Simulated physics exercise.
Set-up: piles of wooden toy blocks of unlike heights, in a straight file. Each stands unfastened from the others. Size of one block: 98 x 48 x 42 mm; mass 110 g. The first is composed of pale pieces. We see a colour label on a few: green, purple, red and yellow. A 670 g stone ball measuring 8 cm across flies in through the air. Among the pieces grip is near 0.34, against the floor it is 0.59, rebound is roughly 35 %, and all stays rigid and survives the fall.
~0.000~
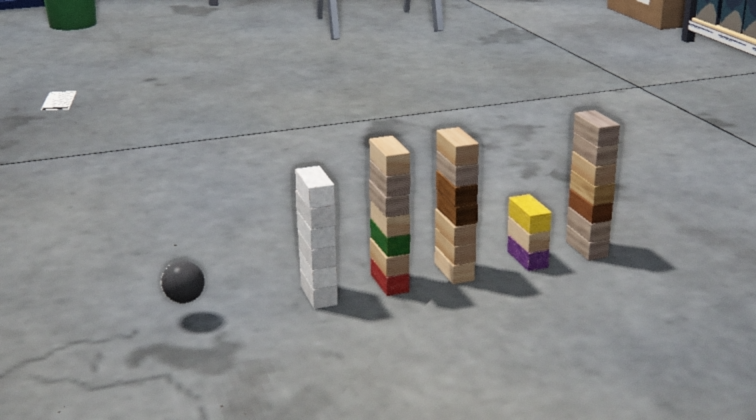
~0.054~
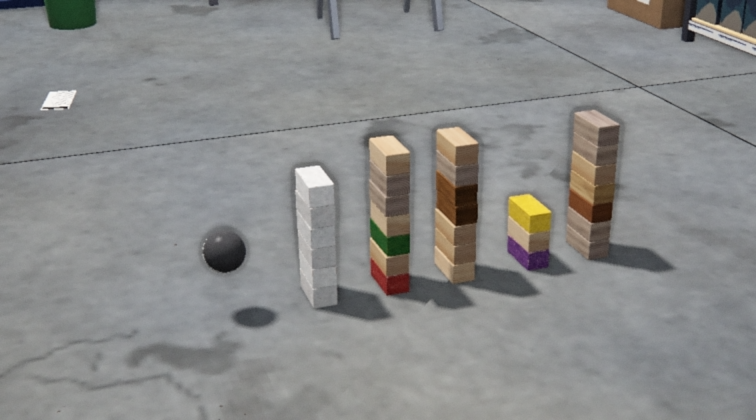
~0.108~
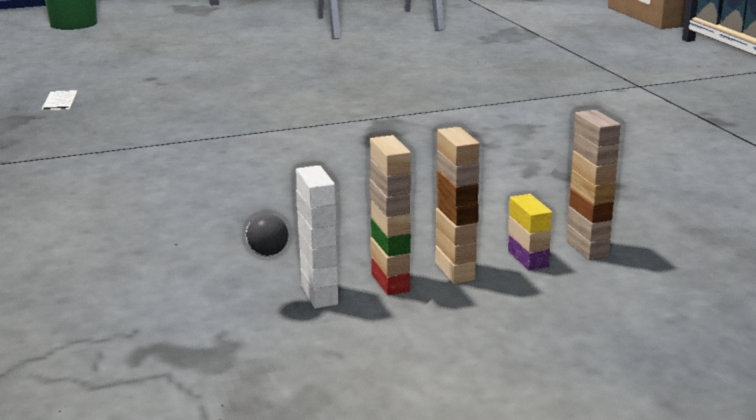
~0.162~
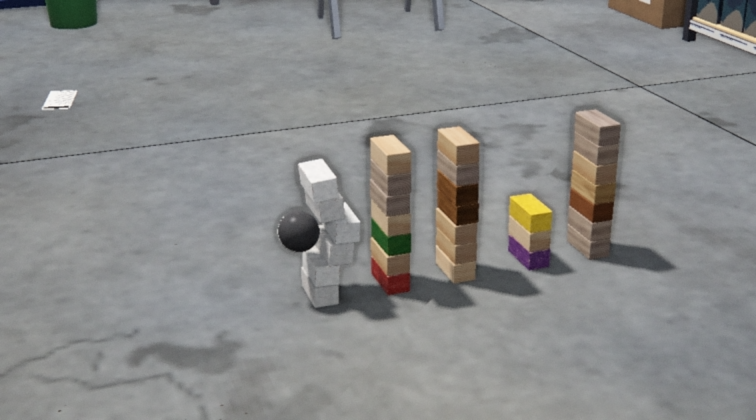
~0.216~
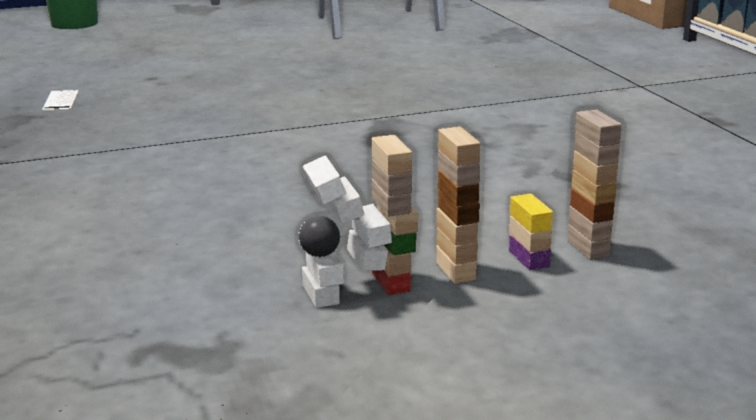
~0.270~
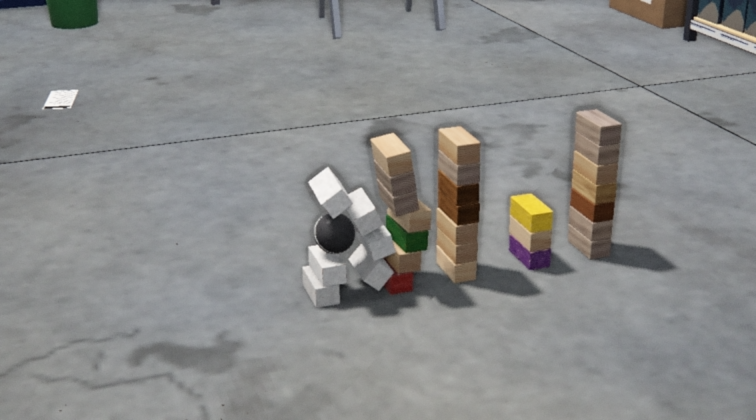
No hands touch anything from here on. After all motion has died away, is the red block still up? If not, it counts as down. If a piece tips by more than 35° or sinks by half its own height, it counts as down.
Yes.
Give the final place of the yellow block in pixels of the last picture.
About pixel (573, 226).
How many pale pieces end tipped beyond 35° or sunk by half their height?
The total comes to 5.
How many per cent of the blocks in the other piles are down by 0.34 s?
By that time it is 0 percent.
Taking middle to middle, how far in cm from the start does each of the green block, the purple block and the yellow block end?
So green shifts 14 cm, purple shifts 2 cm and yellow shifts 10 cm.
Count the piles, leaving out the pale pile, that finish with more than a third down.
The answer is 3.
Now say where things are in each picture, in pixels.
In the first frame (we follow the side turned to the camera), ball (183, 282) 19 cm from contact, 1.9 m/s; red block (398, 285); yellow block (530, 205); green block (399, 246); no other piece has moved.
Ball (224, 252) 11 cm from contact, 1.6 m/s; red block (398, 285), in the second frame.
Ball (267, 235) 33 mm from contact, 1.5 m/s; red block (399, 285), in the third frame.
Ball (299, 232) after contact, 0.8 m/s; red block (399, 284); no other piece has moved, in the fourth frame.
Ball (319, 237) after contact, 0.6 m/s; red block (400, 284); green block (405, 245) displaced 9 mm; 2 stirred so far, in the fifth frame.
Ball (335, 234) after contact, 0.6 m/s; red block (402, 284); green block (417, 242) displaced 32 mm; yellow block (532, 204); steepest lean 9°, the block at (407, 204); 6 stirred so far, in the sixth frame.
Around 0.34 s, 5 of the pale pile down; none of the 24 other blocks down, 7 disturbed; red block displaced 6 mm; green block tipped 21°.
Around 0.44 s, 5 of the pale pile down; 6 of the 24 other blocks down; red block displaced 6 mm; green block tipped 22°, 28 mm lower.
Around 0.64 s, 5 of the pale pile down; 13 of the 24 other blocks down; red block displaced 6 mm; green block tipped 35°, 41 mm lower.
Around 0.80 s, 5 of the pale pile down; 15 of the 24 other blocks down; red block displaced 5 mm; green block tipped 44°, 42 mm lower.
Finally (1.4 s), 5 of the pale pile down; 15 of the 24 other blocks down; red block displaced 5 mm; green block tipped 44°, 42 mm lower; yellow block 42 mm lower. Seen by the last camera, middles, red block near (393, 273), green block near (450, 244).
